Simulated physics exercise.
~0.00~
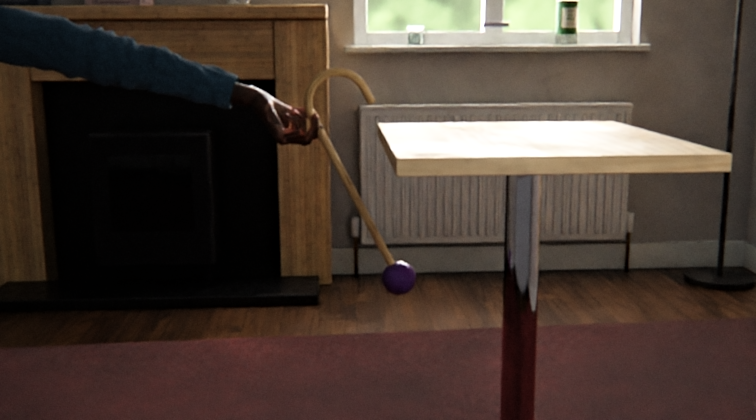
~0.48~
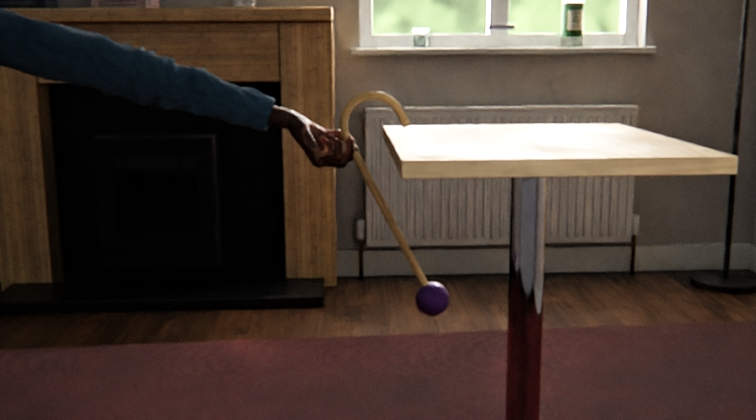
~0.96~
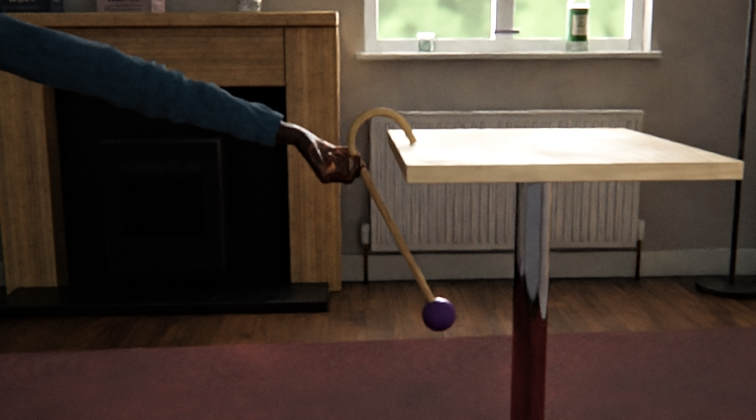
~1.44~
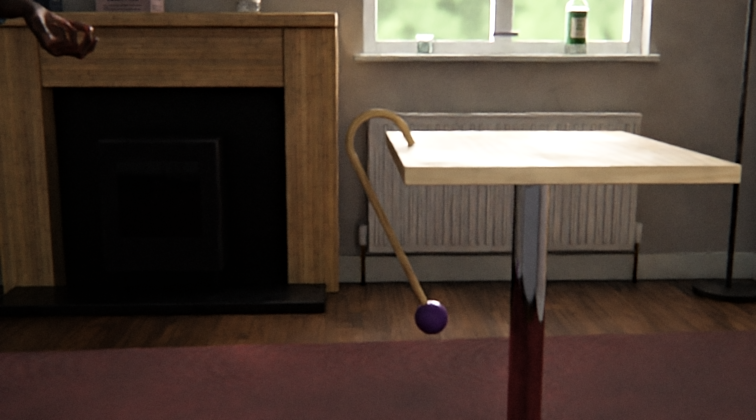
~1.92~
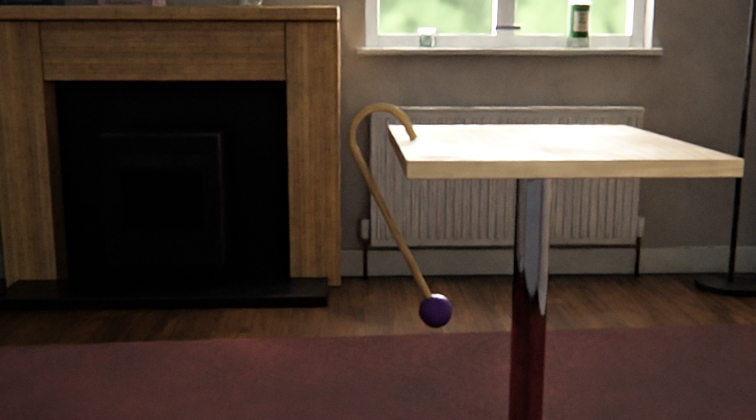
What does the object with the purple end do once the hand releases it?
It stays hooked on the edge of the table, hanging by its curved handle with the purple end below the tabletop.
